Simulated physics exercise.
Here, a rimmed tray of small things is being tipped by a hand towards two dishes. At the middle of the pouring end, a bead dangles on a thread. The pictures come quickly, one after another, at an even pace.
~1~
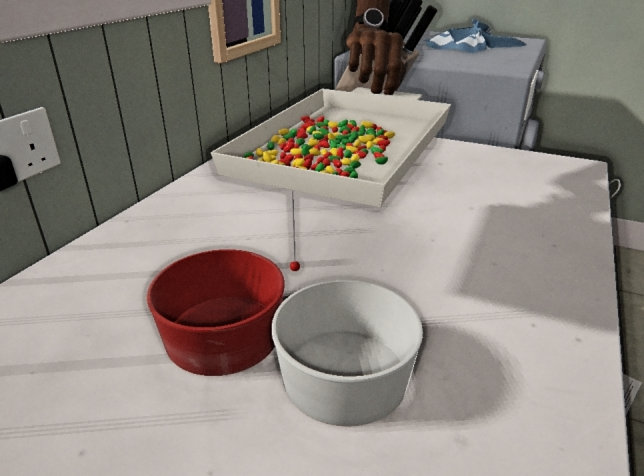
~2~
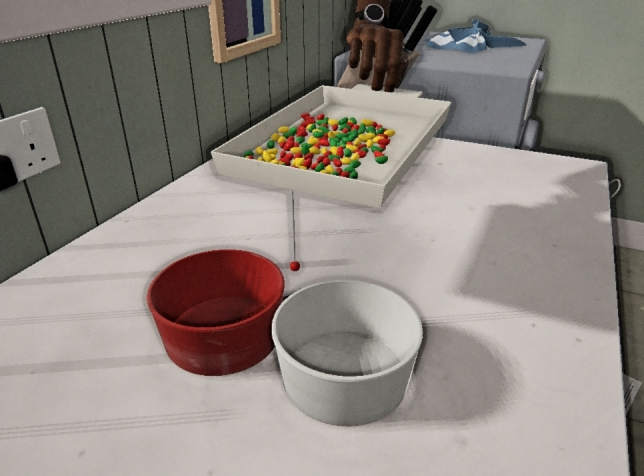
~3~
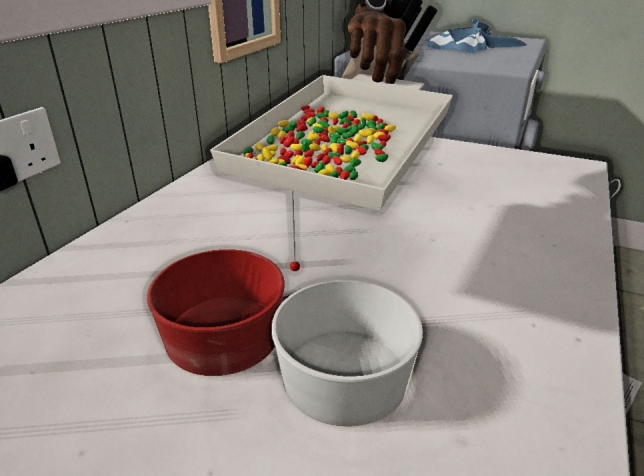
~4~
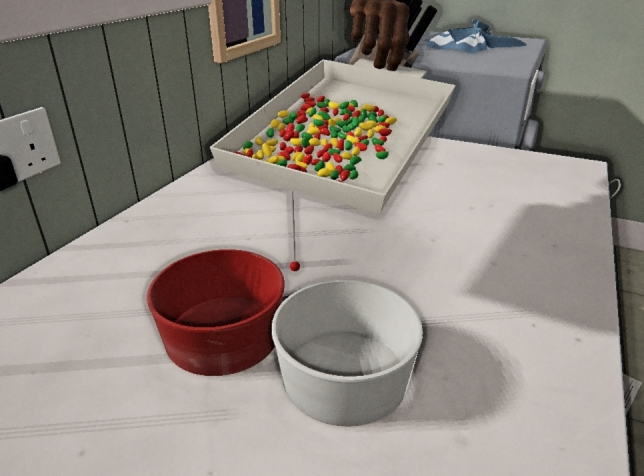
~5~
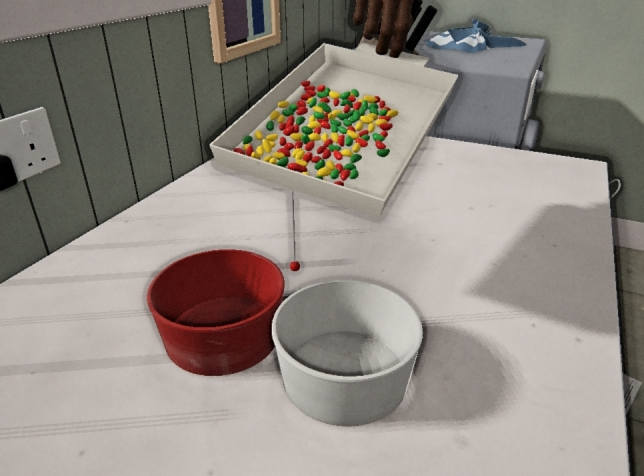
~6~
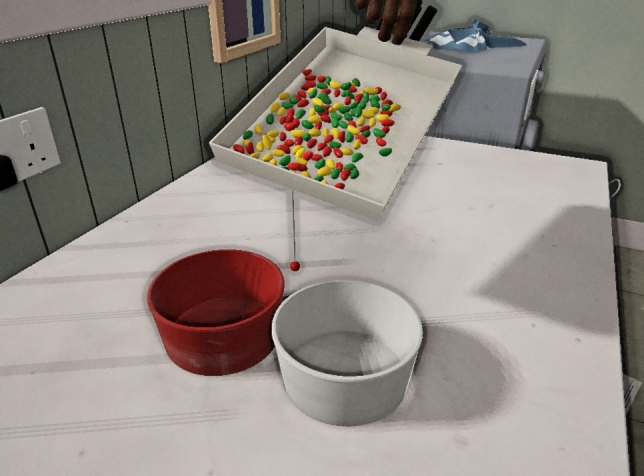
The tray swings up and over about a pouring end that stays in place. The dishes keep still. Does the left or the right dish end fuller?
The right one fills more.
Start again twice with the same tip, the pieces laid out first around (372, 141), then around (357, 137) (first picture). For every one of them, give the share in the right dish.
The first start gives 90 percent and the second 90 percent.
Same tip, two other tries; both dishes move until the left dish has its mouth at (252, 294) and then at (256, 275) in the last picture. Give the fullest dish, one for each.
The first time the right-side one comes out ahead, then the right-side one the second time.
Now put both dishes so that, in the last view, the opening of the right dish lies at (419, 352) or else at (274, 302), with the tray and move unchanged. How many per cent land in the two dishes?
Near 40 % and 20 %.
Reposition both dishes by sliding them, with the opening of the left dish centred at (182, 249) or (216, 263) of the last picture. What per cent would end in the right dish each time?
It would be near 20 per cent first and near 100 per cent second.
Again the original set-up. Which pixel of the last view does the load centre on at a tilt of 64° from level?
Somewhere near pixel (346, 155).
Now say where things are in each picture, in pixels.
Corners of the pouring end (217, 152) and (381, 182), level; middle of the load (325, 144), jelly beans; left dish (179, 346); right dish (316, 395); bead on its thread (295, 266), in the first picture.
Corners of the pouring end (217, 151) and (381, 183), level; middle of the load (325, 143), in the second picture.
Corners of the pouring end (216, 149) and (381, 187), tipped barely, lowest at the right corner; middle of the load (317, 143), in the third picture.
Corners of the pouring end (216, 147) and (382, 192), tipped a little, lowest at the right corner; middle of the load (317, 137), in the fourth picture.
Corners of the pouring end (216, 144) and (382, 197), tipped a little, lowest at the right corner; middle of the load (318, 132), in the fifth picture.
Corners of the pouring end (215, 142) and (382, 202), tipped clearly, lowest at the right corner; middle of the load (318, 126); left dish (179, 346); right dish (316, 395), in the sixth picture.
Just after the last frame, tray tipped steeply; every one on the tray.
A moment on, tray tipped past a quarter turn; the larger part on the tray; about a tenth in the right dish; about a tenth in the air.
Further on, tray tipped past a quarter turn; almost all in the right dish; about a tenth outside both.
When it is over, tray tipped past a quarter turn; almost all in the right dish; just a few in the left dish; about a tenth outside both.
